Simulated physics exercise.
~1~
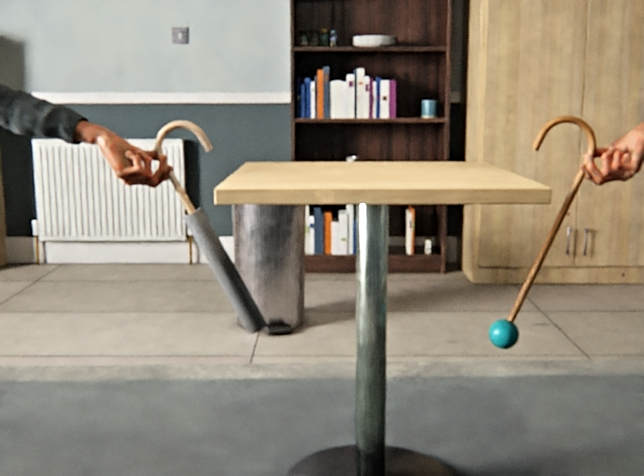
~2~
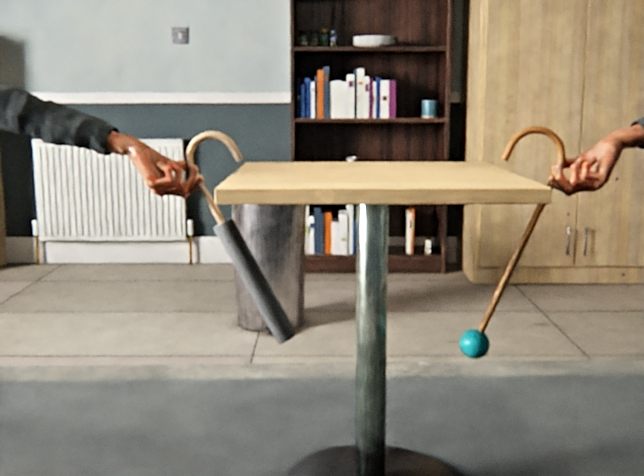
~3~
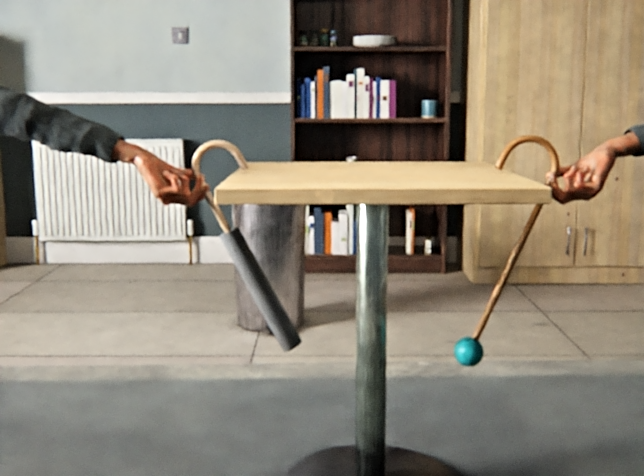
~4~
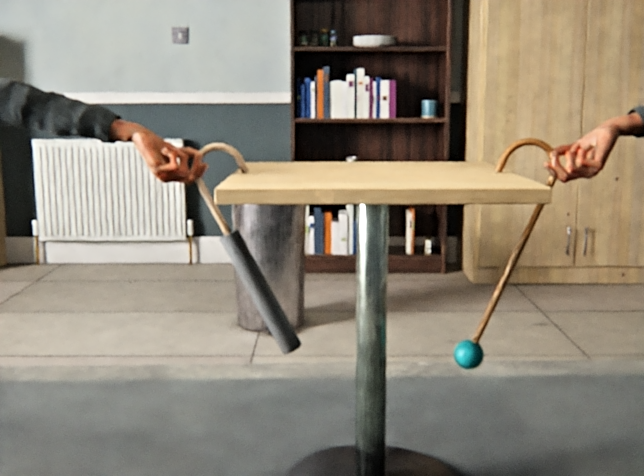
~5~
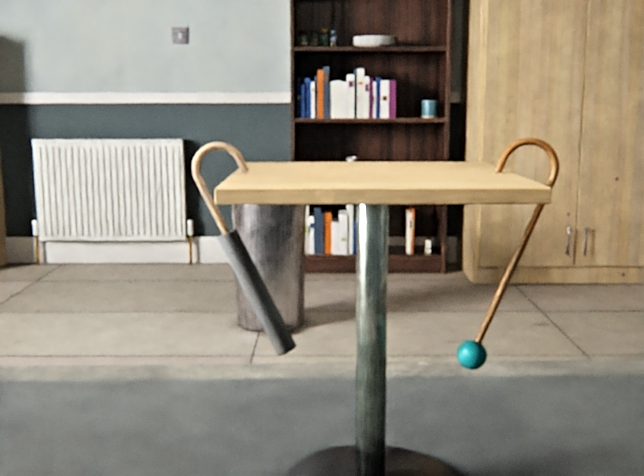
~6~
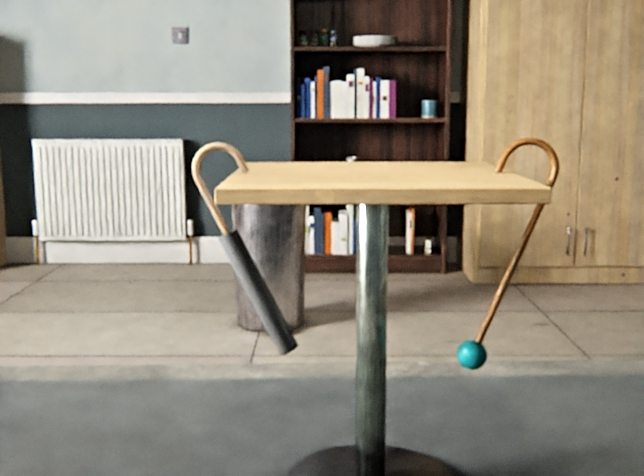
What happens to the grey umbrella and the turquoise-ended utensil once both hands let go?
Neither one drops. The grey umbrella stays hooked on the left edge of the table, and the turquoise-ended utensil stays hooked on the right edge.
